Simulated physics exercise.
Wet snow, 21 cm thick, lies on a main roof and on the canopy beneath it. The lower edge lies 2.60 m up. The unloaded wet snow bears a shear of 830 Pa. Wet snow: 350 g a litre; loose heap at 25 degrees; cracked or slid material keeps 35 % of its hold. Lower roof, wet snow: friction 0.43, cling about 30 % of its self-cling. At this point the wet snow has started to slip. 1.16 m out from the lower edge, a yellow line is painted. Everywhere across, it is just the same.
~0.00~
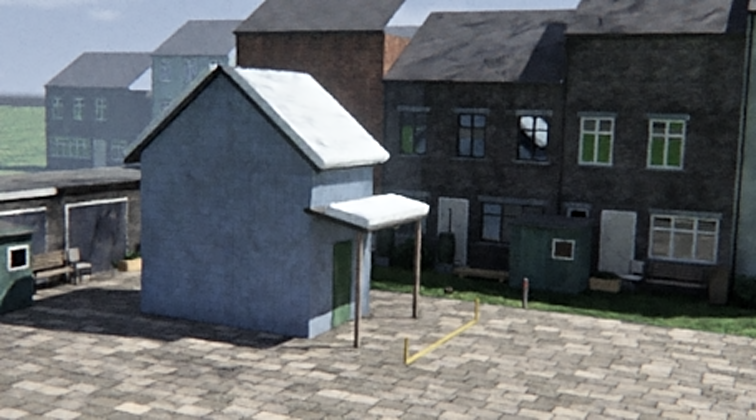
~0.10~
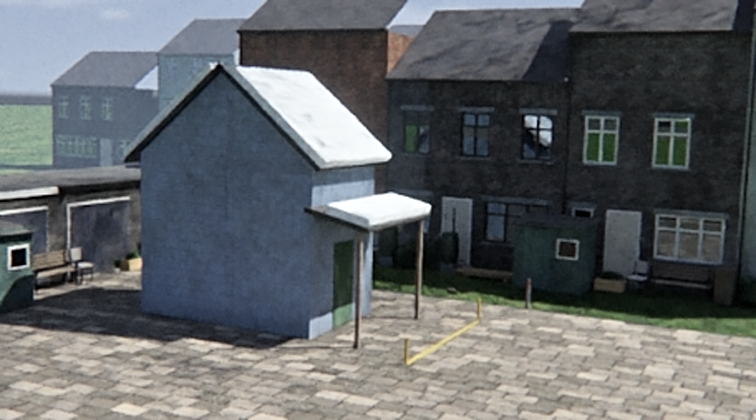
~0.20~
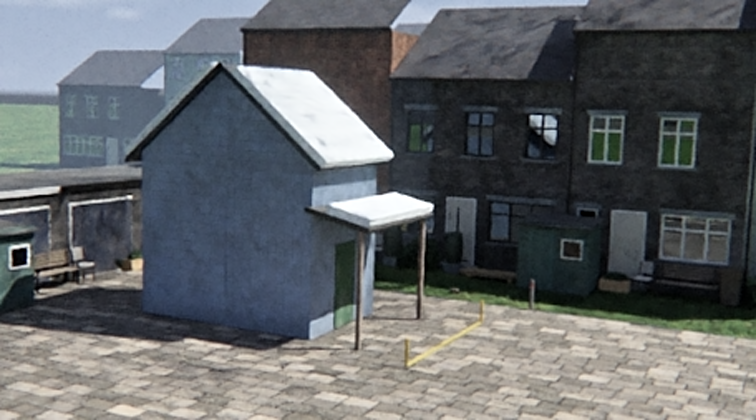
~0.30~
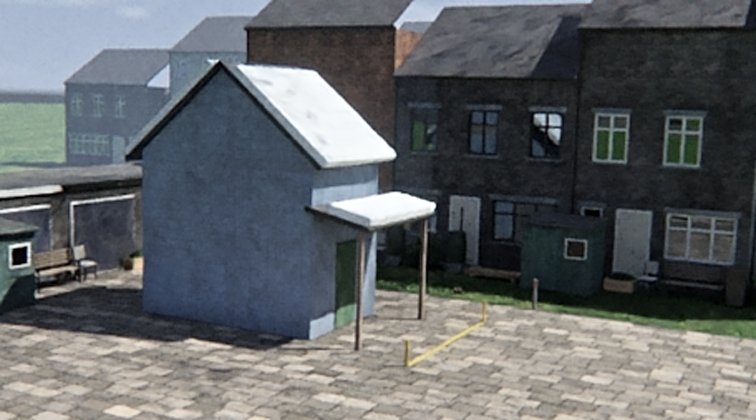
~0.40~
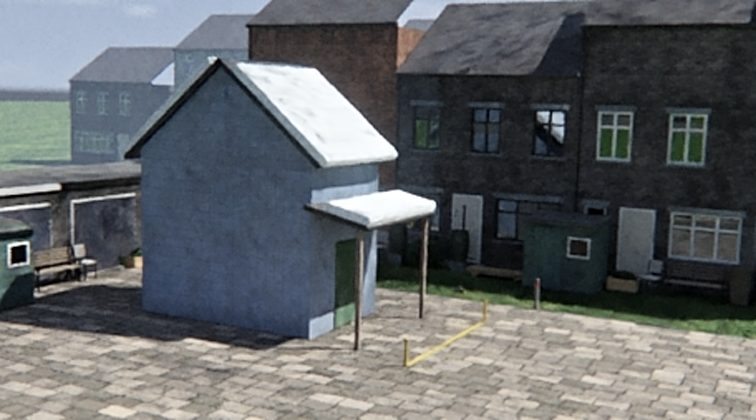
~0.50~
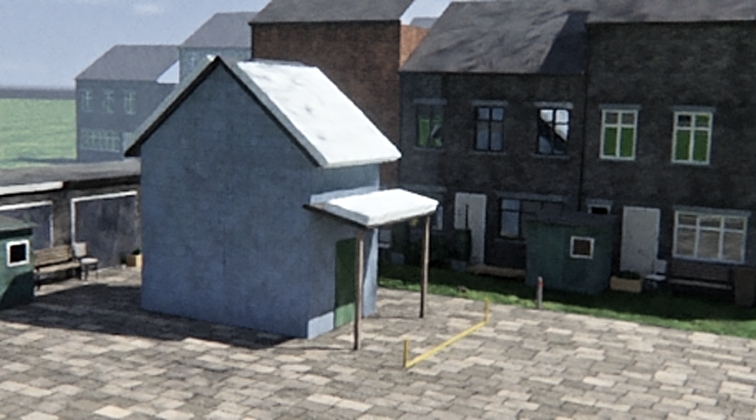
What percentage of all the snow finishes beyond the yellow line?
About 13 %.
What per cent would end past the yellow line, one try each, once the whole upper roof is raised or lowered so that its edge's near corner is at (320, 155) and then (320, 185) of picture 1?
It would be 40 percent for the first setting and 1 percent for the second.
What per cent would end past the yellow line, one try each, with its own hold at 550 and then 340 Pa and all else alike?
Going in order, it's 35 % and then 50 %.
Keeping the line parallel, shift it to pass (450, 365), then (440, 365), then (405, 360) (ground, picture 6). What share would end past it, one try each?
About 1 %, 3 %, 20 %.
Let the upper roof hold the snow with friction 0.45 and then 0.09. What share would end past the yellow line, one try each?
Respectively near 35 % and near 65 %.
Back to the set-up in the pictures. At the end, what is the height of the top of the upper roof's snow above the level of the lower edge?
Roughly 0.7 m.
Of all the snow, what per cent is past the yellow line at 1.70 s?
0 %.
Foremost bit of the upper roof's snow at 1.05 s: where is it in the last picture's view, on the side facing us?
Position: Approx. (342, 202).
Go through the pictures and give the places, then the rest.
Leading edge of the wet snow at (322, 158), in the first frame.
Leading edge of the wet snow at (322, 164), its middle shifted 5 mm, in the second frame.
Leading edge of the wet snow at (323, 164), its middle shifted 1.9 cm, in the third frame.
Leading edge of the wet snow at (324, 157), its middle shifted 4.3 cm, 1 % of it past the upper edge, in one piece, in the fourth frame.
Leading edge of the wet snow at (324, 163), its middle shifted 8.0 cm, 3 % of it past the upper edge, in one piece, in the fifth frame.
Leading edge of the wet snow at (325, 162), its middle shifted 13 cm, 5 % of it past the upper edge, in one piece, in the sixth frame.
After 1.05 s, none is below the lower edge and 0 % is past the line.
After 1.70 s, none is below the lower edge and 0 % is past the line.
After 2.35 s, 8 % is below the lower edge and 0 % is past the line.
After 3.00 s, 43 % is below the lower edge and 9 % is past the line.
After 4.00 s, at the end, 45 % is below the lower edge and 13 % is past the line.
